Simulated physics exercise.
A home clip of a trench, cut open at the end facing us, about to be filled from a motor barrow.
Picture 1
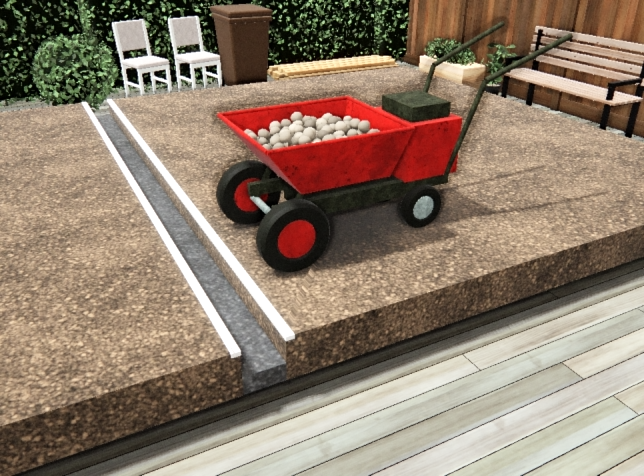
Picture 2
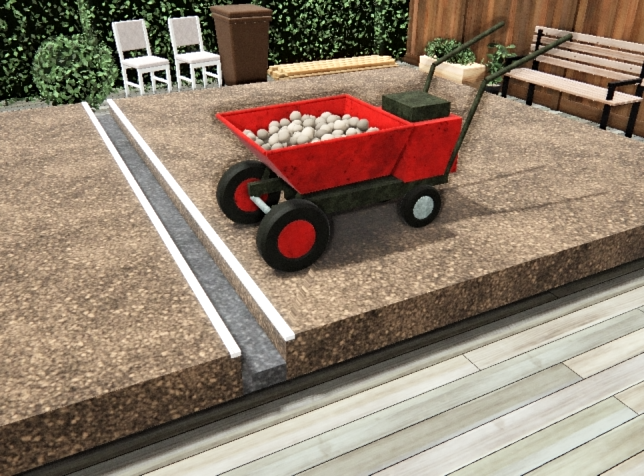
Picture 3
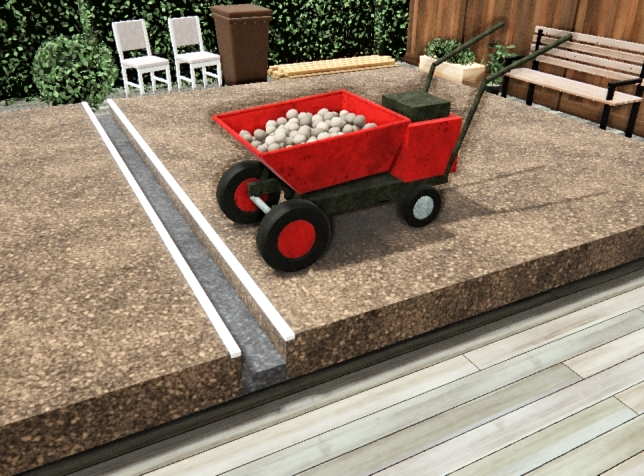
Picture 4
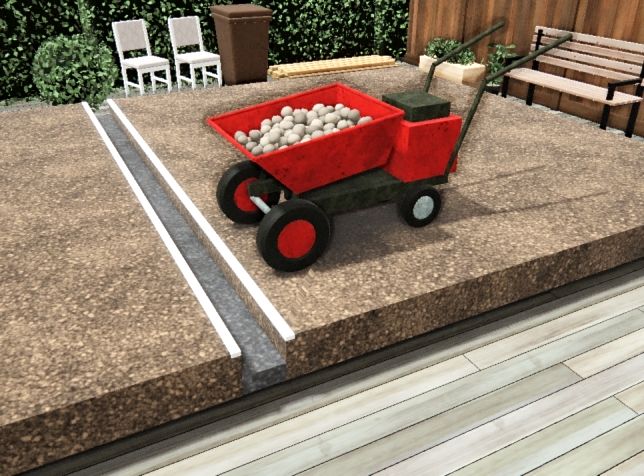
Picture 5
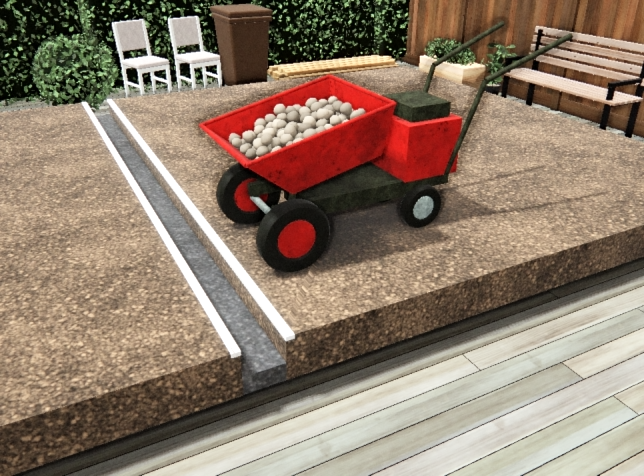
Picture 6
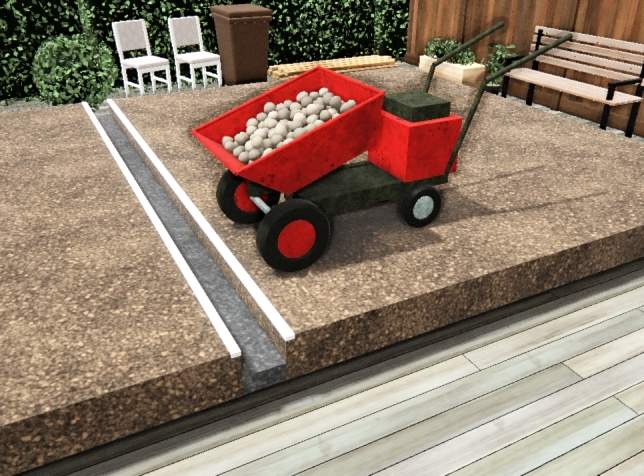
A red motor barrow loaded with round river pebbles stood beside a narrow, white-edged trench, its skip level at first, then tilting steadily down toward the left while the wheels stayed still.
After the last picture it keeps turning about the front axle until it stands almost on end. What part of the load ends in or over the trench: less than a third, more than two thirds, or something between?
The trench takes less than a third.
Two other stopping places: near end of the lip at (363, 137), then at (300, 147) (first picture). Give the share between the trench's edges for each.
First some 40, then 60 per cent.
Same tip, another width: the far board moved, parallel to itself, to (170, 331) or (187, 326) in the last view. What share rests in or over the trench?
In turn 70 and 40 in a hundred.
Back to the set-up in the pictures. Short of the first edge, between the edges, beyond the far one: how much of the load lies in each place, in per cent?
Short near 0; between near 0; beyond near 80.
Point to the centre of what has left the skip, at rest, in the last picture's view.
Near (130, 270).
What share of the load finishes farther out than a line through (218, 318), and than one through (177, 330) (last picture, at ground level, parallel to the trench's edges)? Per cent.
About 80 and 50 per cent.
Shortly afterwards, skip tipped steeply; the whole lot in the skip.
Next, skip tipped right over; near two thirds in the skip; near a third beyond it; only a few falling.
Some moments later, skip tipped right over; near a quarter in the skip; only a few in or heaped over the trench; the bulk beyond it.
In the end, skip tipped right over; near a quarter in the skip; only a few in or heaped over the trench; the bulk beyond it.
